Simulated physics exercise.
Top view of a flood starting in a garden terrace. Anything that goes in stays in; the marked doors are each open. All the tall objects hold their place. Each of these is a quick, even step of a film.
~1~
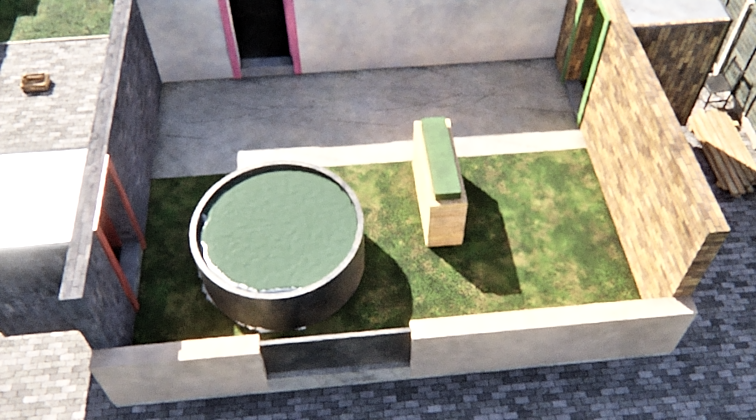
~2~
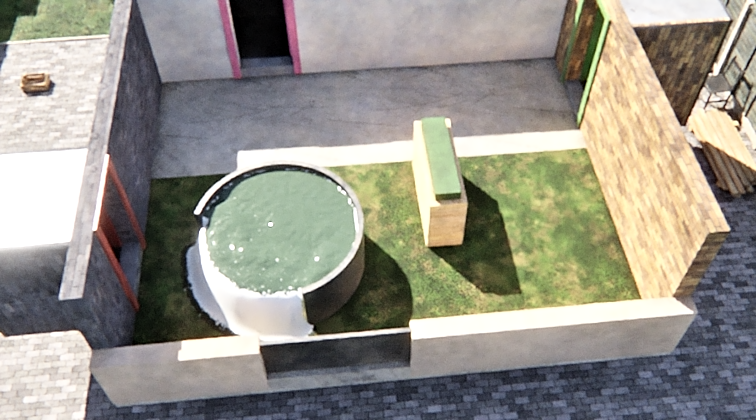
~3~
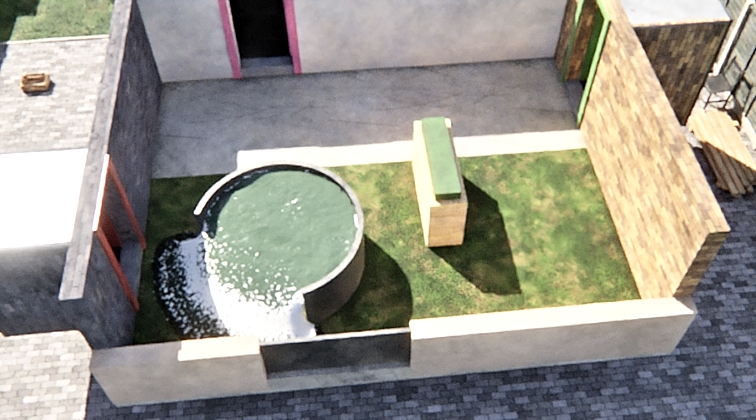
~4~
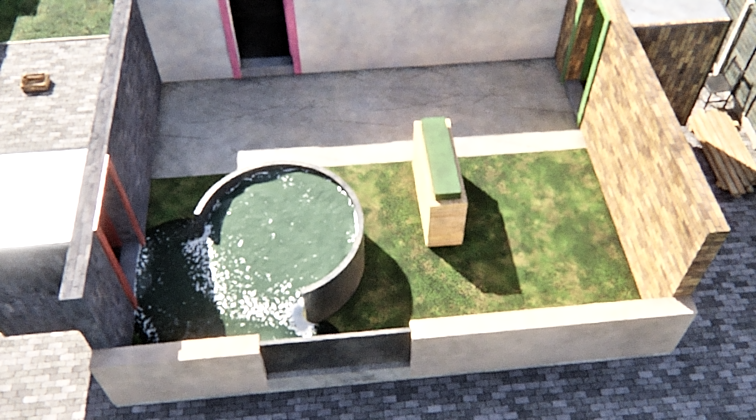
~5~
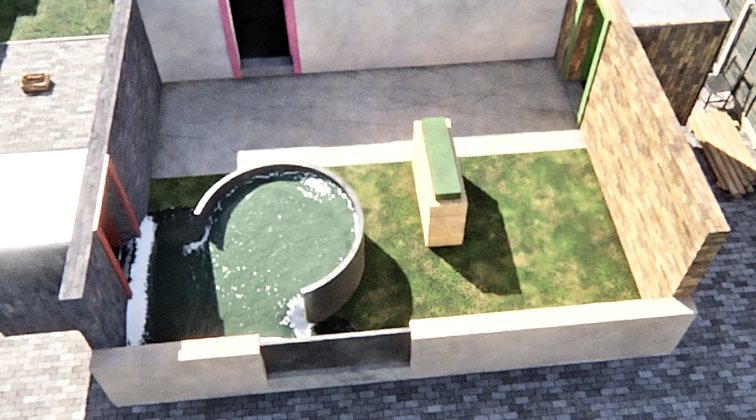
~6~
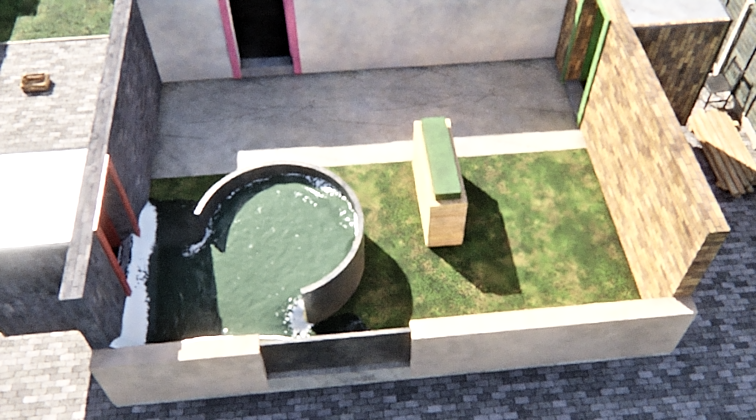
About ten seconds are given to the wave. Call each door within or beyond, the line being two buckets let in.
Green door - within; red door - beyond; pink door - within.
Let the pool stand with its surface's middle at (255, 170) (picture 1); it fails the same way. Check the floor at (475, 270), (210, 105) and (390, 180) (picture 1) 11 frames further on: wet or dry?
Taking them in the order asked: Spared, then inundated, then spared.
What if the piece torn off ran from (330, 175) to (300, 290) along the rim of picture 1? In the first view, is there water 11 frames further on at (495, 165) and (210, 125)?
The first spot is spared, the second spared.
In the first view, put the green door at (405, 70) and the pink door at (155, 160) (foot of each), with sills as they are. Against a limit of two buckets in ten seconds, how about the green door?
Here the green door remains within bounds.
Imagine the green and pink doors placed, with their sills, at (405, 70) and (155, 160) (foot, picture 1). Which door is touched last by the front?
The green door, I'd say.
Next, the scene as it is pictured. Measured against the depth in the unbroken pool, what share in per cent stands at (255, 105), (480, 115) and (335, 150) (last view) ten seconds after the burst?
8, 12, 6 %.
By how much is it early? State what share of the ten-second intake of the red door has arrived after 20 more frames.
Share by then: About 100 in a hundred.
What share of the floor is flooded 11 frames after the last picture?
Roughly 35 percent, I'd say.
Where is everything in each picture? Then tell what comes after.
The first frame shows still water in the round pool at (278, 228).
In the second frame, water pours out at (226, 302) and has run to (192, 248).
In the third frame, the front is at (171, 242), out from the gap at (226, 303).
In the fourth frame, water pours out at (226, 305) and has run to (150, 234).
In the fifth frame, the front is at a hidden place, out from the gap at (227, 305).
In the sixth frame, water pours out at (227, 305) and has run to a hidden place.
A moment on, water covers 20 % of the floor; the green door not reached, the red door over two buckets in, the pink door not reached.
Next, water covers 35 % of the floor; the green door not reached, the red door far over two buckets in, the pink door not reached.
Then, water covers 60 % of the floor; the green door not reached, the red door far over two buckets in, the pink door under two buckets in.
Later, water covers 95 % of the floor; the green door wet at the sill, nothing in, the red door far over two buckets in, the pink door under two buckets in.
In the end, water covers 100 % of the floor; the green door under two buckets in, the red door far over two buckets in, the pink door under two buckets in.
